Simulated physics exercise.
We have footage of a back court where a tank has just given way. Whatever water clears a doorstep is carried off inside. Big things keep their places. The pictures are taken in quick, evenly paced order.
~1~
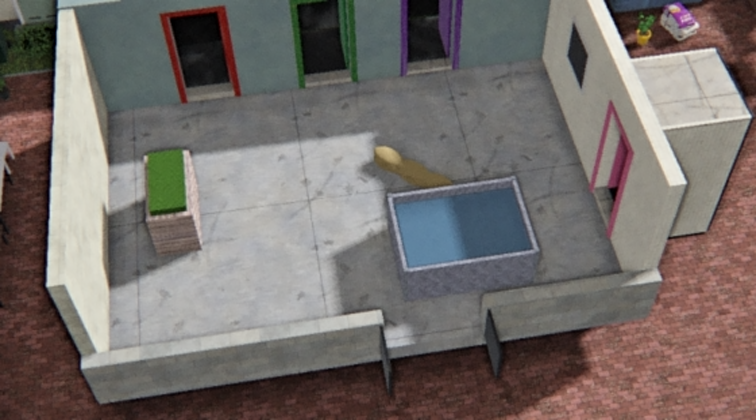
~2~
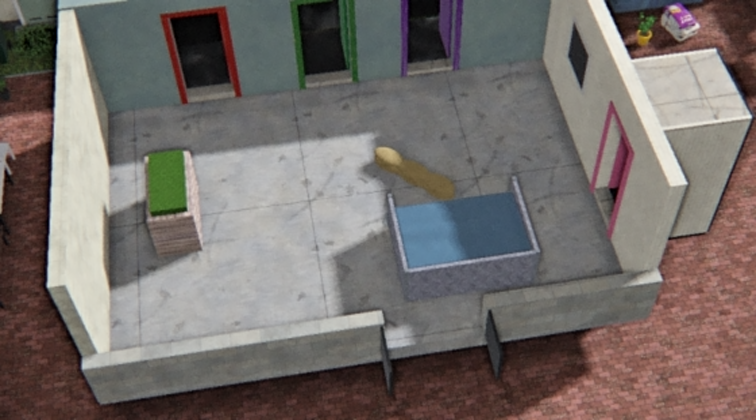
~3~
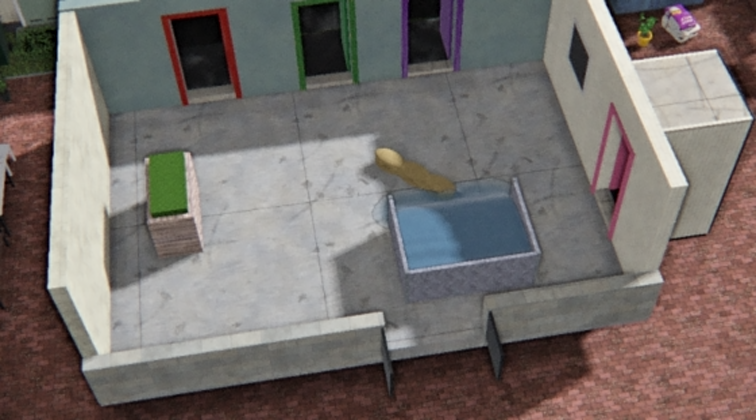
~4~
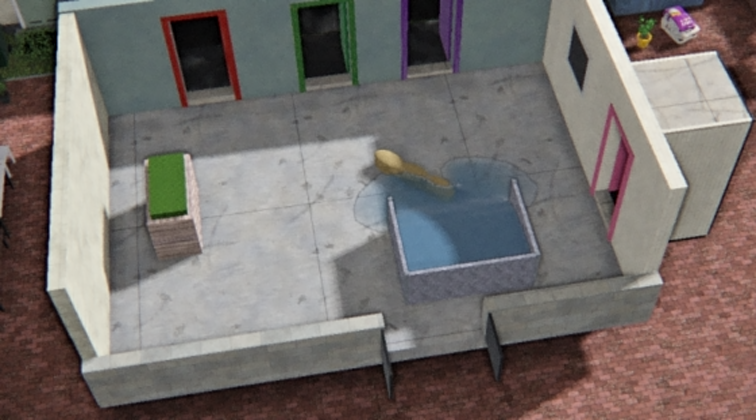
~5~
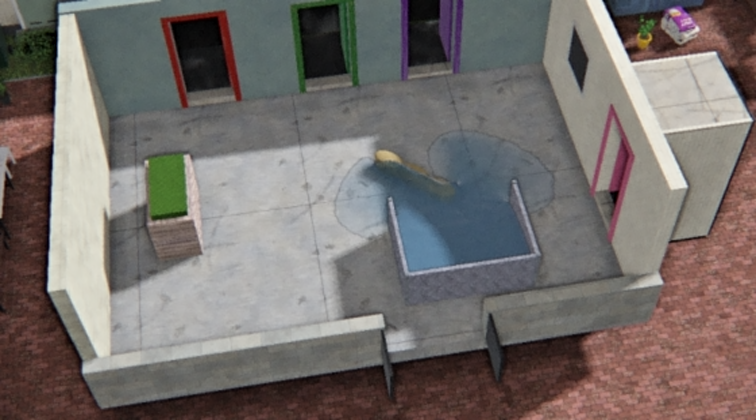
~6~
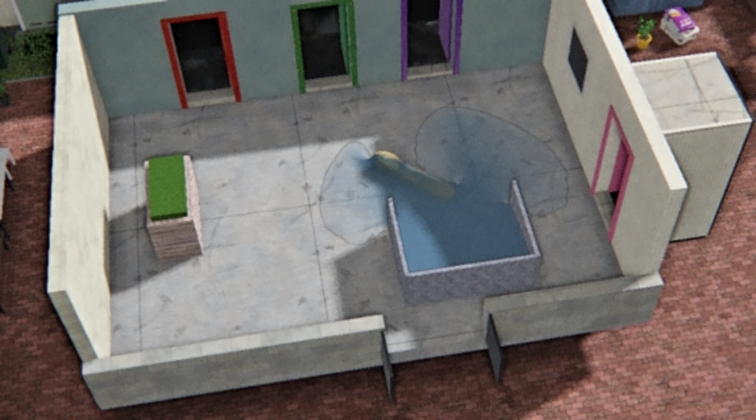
In a walled back court, an open tank of blue water stood whole until its far side gave way, and water poured out, spreading across the grey floor around a tan, log-like object.
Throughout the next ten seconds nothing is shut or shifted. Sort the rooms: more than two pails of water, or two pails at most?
Green door - two pails at most; red door - two pails at most; purple door - more than two pails; pink door - two pails at most.
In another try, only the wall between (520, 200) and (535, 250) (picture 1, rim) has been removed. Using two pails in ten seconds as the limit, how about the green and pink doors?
The green door falls short, the pink door exceeds the limit.
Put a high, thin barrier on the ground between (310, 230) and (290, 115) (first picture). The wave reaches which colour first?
Answer: The purple door.
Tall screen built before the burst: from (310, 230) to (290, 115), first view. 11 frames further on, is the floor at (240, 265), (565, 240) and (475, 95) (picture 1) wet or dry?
Taking the points in order, they are high and dry, high and dry and inundated.
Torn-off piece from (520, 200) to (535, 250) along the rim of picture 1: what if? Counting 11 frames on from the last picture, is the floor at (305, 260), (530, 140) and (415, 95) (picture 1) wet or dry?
One after the other: Dry, wet, dry.
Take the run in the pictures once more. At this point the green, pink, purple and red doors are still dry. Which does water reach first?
The purple door comes first.
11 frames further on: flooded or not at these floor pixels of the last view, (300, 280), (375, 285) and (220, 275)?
In that order the points end up high and dry, high and dry and high and dry.
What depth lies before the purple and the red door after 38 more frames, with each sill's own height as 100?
First around 50 percent, second around 40 percent.
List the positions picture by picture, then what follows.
The first picture shows the open tank at (461, 226) is whole and still.
In the second picture, water pours out on the open tank's far side and has run to a hidden place.
In the third picture, the front is at a hidden place, out from the gap on the open tank's far side.
In the fourth picture, the front is at (524, 178), out from the gap on the open tank's far side.
In the fifth picture, water pours out on the open tank's far side and has run to (470, 134).
In the sixth picture, water pours out on the open tank's far side and has run to (453, 110).
A moment on, water covers 40 % of the floor; the green door wet at the sill, nothing in, the red door not reached, the purple door under two buckets in, the pink door not reached.
Next, water covers 55 % of the floor; the green door wet at the sill, nothing in, the red door wet at the sill, nothing in, the purple door over two buckets in, the pink door wet at the sill, nothing in.
Then, water covers 60 % of the floor; the green door under two buckets in, the red door wet at the sill, nothing in, the purple door far over two buckets in, the pink door wet at the sill, nothing in.
Later, water covers 85 % of the floor; the green door under two buckets in, the red door wet at the sill, nothing in, the purple door far over two buckets in, the pink door wet at the sill, nothing in.
In the end, water covers 95 % of the floor; the green door under two buckets in, the red door wet at the sill, nothing in, the purple door far over two buckets in, the pink door wet at the sill, nothing in.
